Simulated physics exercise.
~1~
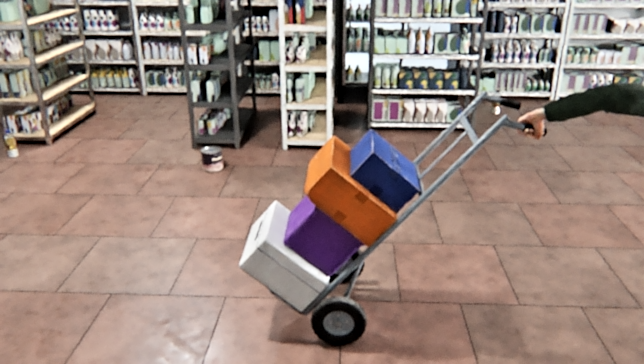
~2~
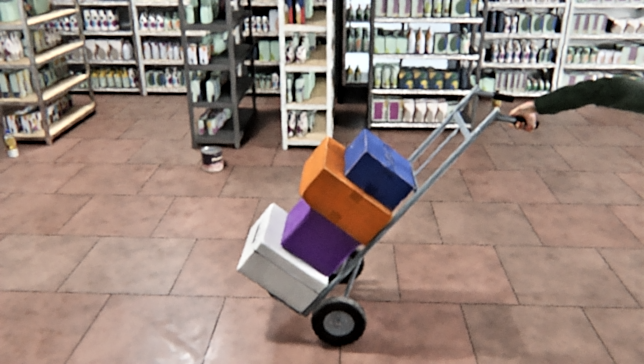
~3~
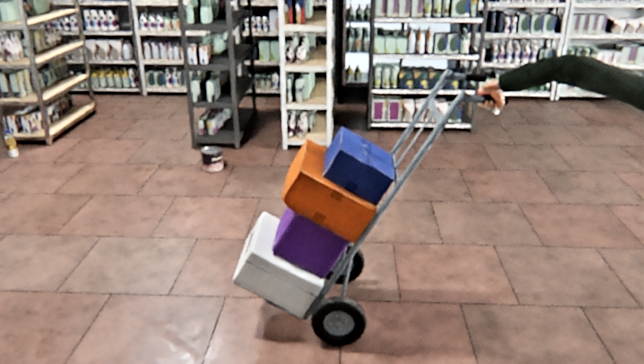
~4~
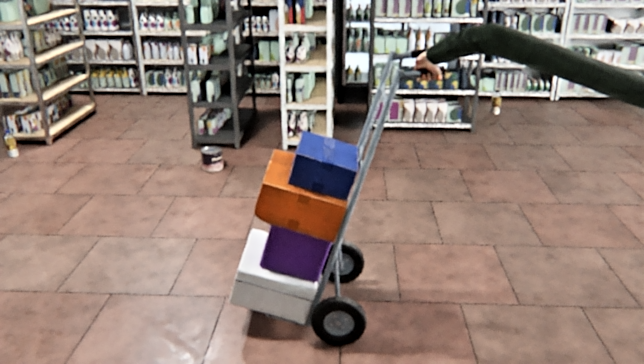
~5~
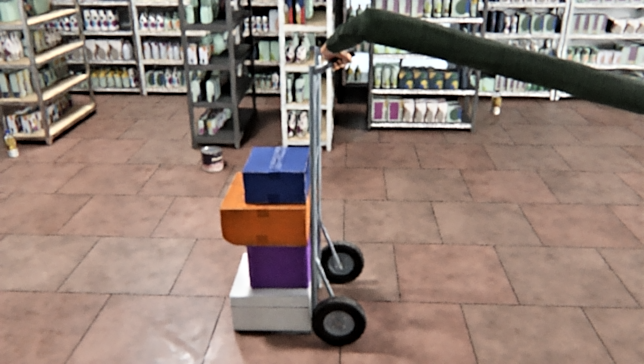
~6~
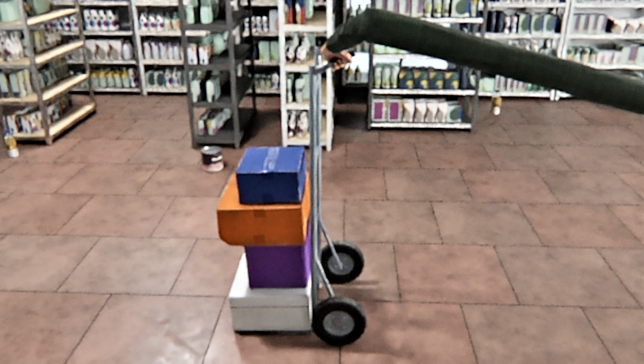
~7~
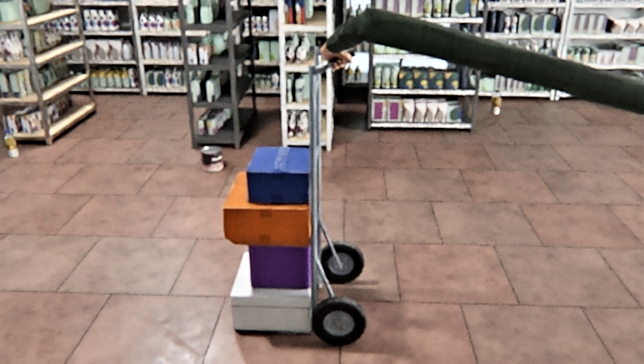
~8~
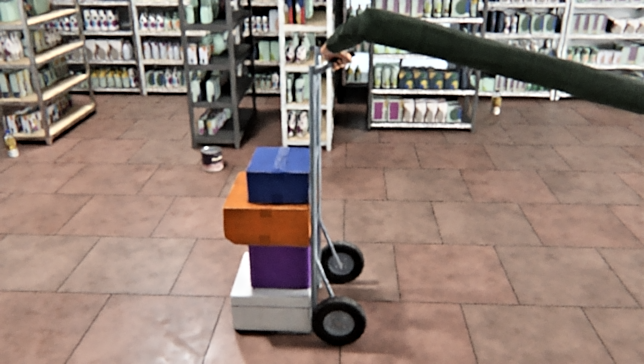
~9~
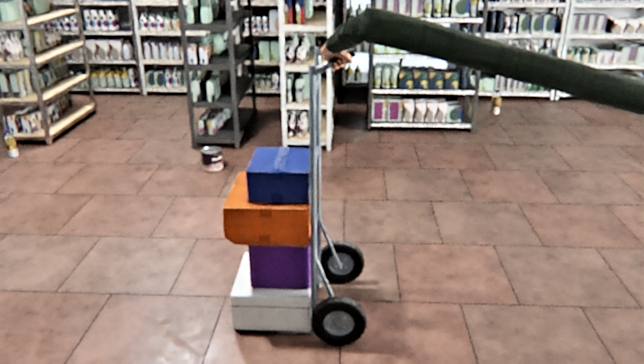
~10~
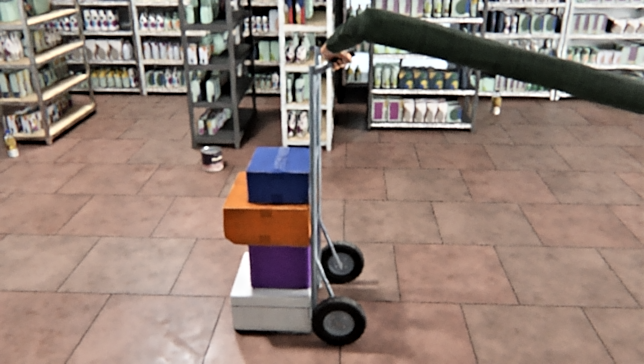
A hand truck stacked with four boxes, white at the bottom, then purple, orange and blue, leans back toward the right on a tiled shop floor, its handle held by a hand in a dark green sleeve. The arm pushes the handle up and to the left, slowly at first and then faster, swinging the load toward vertical. The truck comes upright and stops, its plate down on the floor. The boxes rock slightly to the left, away from the frame, then settle back against it. The stack ends standing still, all four boxes in place, with the hand still on the handle.
